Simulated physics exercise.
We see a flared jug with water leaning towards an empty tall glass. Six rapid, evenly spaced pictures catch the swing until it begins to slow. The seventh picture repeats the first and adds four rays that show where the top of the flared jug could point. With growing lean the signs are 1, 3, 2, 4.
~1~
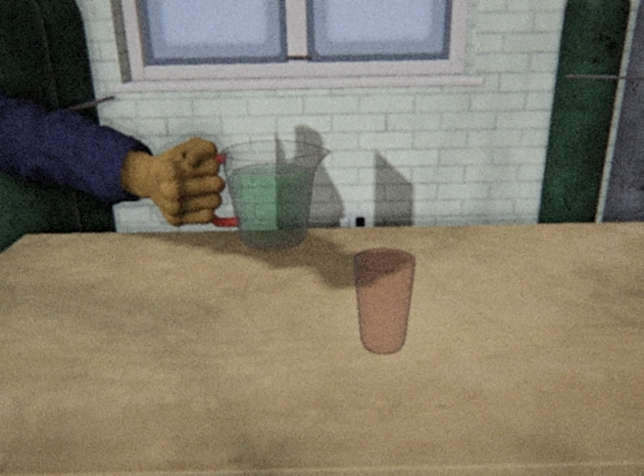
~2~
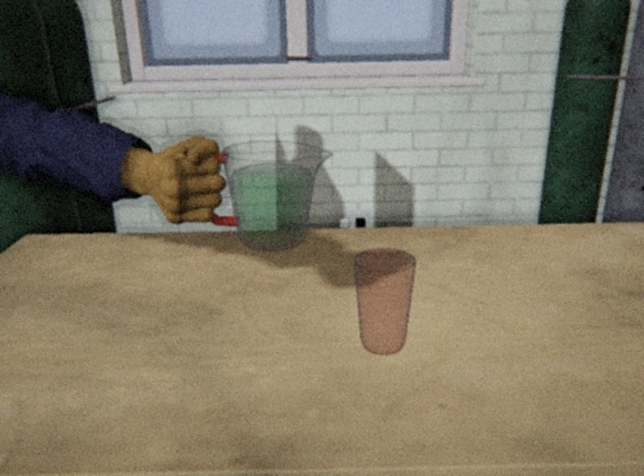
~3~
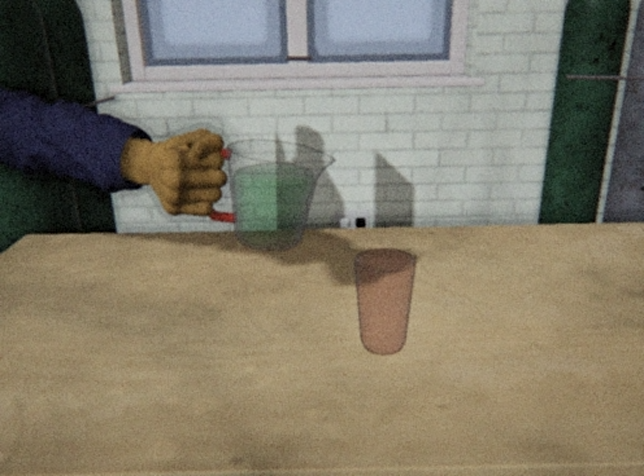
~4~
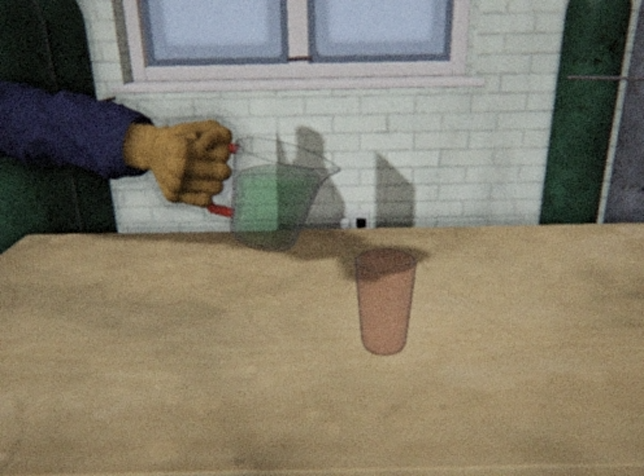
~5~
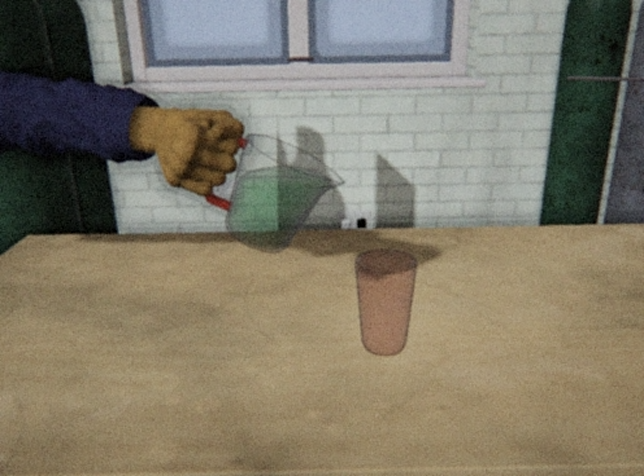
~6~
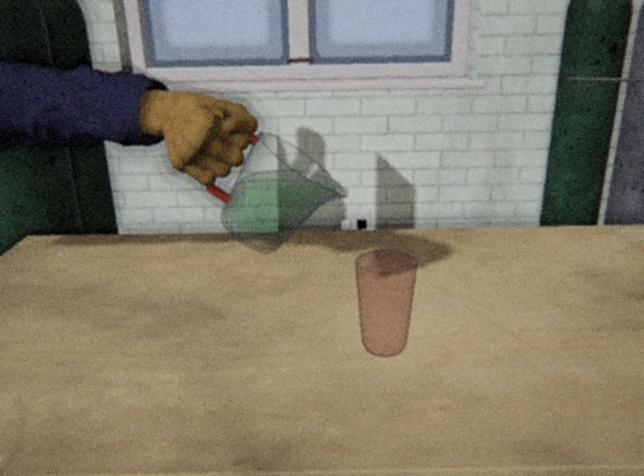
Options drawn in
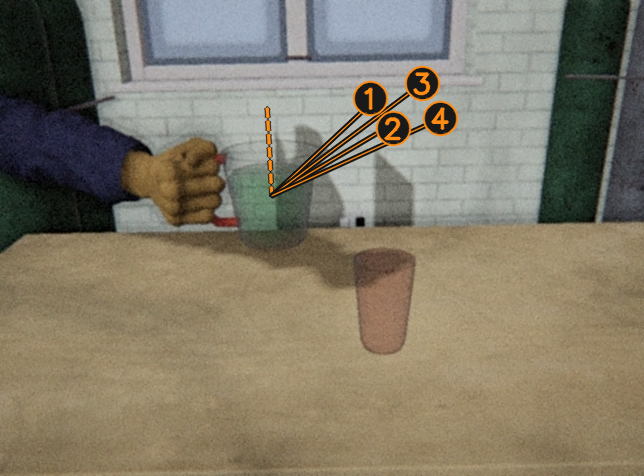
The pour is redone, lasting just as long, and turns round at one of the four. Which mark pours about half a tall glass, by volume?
Use line 3.
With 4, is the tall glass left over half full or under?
Over.
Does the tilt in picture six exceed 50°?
No.
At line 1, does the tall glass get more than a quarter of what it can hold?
Yes.
In orange, 1 at (360, 112); 2 at (376, 134); 3 at (408, 93); 4 at (425, 125).
With 1, the tall glass ends with about 36 % of what it can hold.
With 2, the tall glass ends with about 64 % of what it can hold.
With 3, the tall glass ends with about 49 % of what it can hold.
With 4, the tall glass ends with about 79 % of what it can hold.
